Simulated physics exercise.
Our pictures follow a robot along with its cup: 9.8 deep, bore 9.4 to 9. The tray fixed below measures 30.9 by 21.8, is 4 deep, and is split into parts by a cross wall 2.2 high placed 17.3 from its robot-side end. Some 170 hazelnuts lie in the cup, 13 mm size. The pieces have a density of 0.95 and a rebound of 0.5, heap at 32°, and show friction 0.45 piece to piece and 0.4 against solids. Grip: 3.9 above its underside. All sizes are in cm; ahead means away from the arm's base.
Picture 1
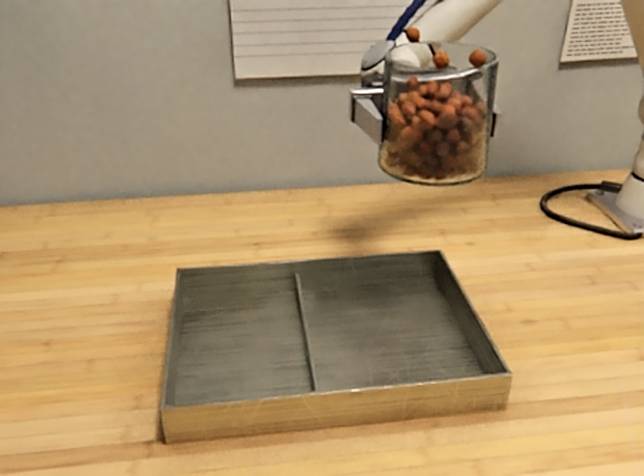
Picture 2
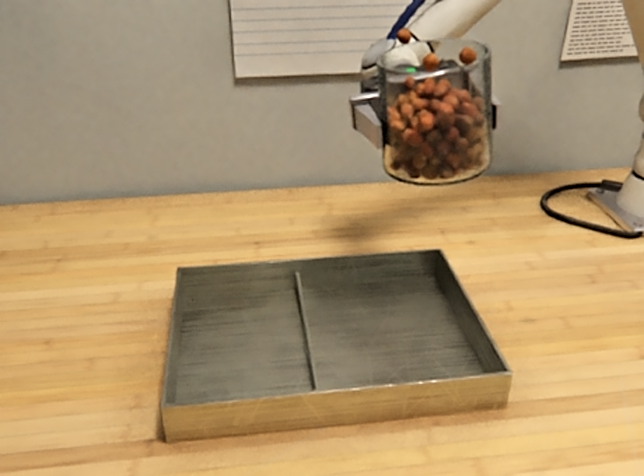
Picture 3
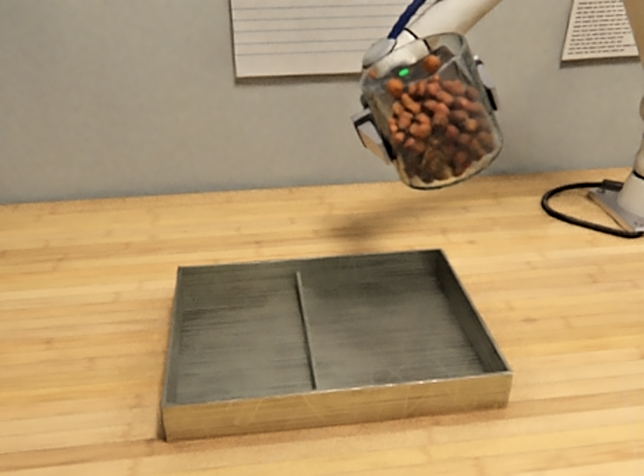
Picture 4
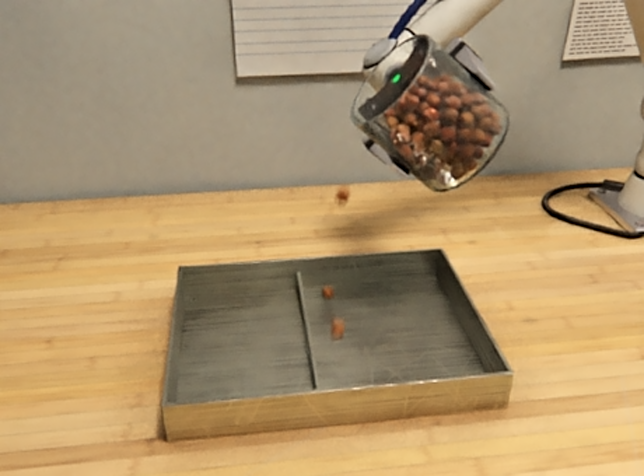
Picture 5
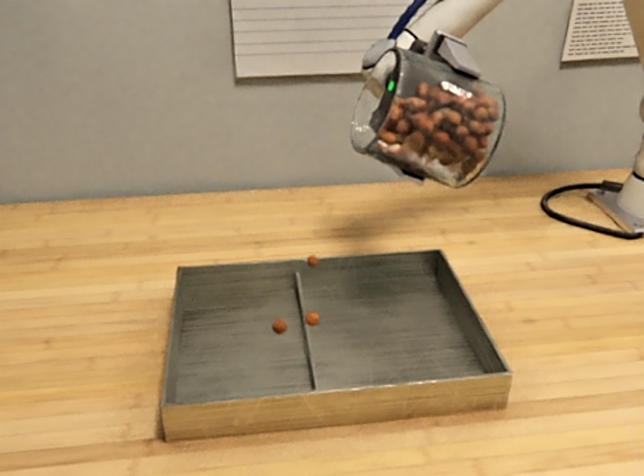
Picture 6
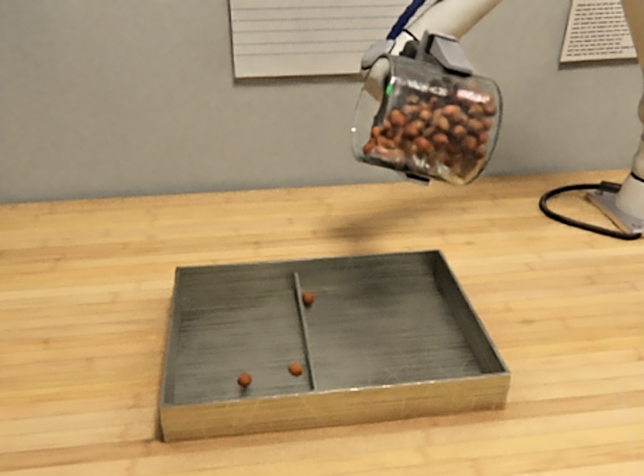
A clear cup packed with reddish-brown hazelnuts, gripped by a robot arm at upper right, hangs above a shallow grey tray split by a thin divider. A fixed, slightly raised view shows the tray on a pale wooden table before a grey wall with pinned papers. The arm tilts the cup steadily leftward onto its side, and three nuts drop and roll within the tray, most staying in the cup.
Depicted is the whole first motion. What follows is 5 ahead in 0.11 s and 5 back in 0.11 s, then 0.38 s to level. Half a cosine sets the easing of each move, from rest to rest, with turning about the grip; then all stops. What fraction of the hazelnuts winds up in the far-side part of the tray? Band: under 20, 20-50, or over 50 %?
20-50 %.
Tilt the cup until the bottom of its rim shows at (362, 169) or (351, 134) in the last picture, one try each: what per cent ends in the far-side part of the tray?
The first try gives around 50 percent and the second around 10 percent.
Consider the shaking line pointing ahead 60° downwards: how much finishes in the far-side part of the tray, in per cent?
Some 0 per cent.
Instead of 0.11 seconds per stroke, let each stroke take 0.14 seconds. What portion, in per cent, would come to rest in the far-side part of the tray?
Estimate: Close to 15 percent.
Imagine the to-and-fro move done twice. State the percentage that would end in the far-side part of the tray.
It would come to around 45 %.
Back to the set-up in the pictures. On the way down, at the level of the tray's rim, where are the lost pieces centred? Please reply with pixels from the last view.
Centre: About (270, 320).
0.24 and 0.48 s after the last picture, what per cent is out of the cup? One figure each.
Readings in order: 25, 35.
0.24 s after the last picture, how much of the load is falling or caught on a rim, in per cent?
I'd reckon close to 24 per cent.
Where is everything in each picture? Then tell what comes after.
The cup middle at (436, 113), level; upper third of the load around (439, 112), from x 390 to 480, top at y 35; 172 in the cup, in the first frame.
The cup middle at (435, 112), tilted 7° forward; upper third of the load around (440, 112), from x 390 to 480, top at y 35, in the second frame.
The cup middle at (432, 113), tilted 26° forward; upper third of the load around (446, 108), from x 370 to 490, top at y 65; 170 in the cup, 2 in flight or on a rim, in the third frame.
The cup middle at (430, 116), tilted 48° forward; upper third of the load around (455, 104), from x 330 to 495, top at y 80; 169 in the cup, 2 in the robot-side part, 1 in flight or on a rim, in the fourth frame.
The cup middle at (426, 119), tilted 67° forward; upper third of the load around (455, 105), from x 280 to 490, top at y 80; 169 in the cup, 2 in the far-side part, 1 in the robot-side part, in the fifth frame.
The cup middle at (425, 121), tilted 74° forward; upper third of the load around (456, 109), from x 245 to 490, top at y 80; 169 in the cup, 2 in the far-side part, 1 in the robot-side part, in the sixth frame.
Then, 0.24 s on, tilted 73° forward, highest piece 26 above the table; 128 in the cup, 2 in the far-side part, 1 in the robot-side part, 41 in flight or on a rim.
Then, 0.48 s on, tilted 17° forward, highest piece 29 above the table; 108 in the cup, 53 in the far-side part, 8 in the robot-side part, 3 in flight or on a rim.
Then, 0.80 s on, level, highest piece 27 above the table; 108 in the cup, 54 in the far-side part, 8 in the robot-side part, 2 on the table or floor.
Then, 1.85 s on, level, highest piece 26 above the table; 108 in the cup, 54 in the far-side part, 8 in the robot-side part, 2 on the table or floor.
In the end, 108 in the cup, 54 in the far-side part, 8 in the robot-side part, 2 on the table or floor. That is 31 % in the far-side part of the tray.
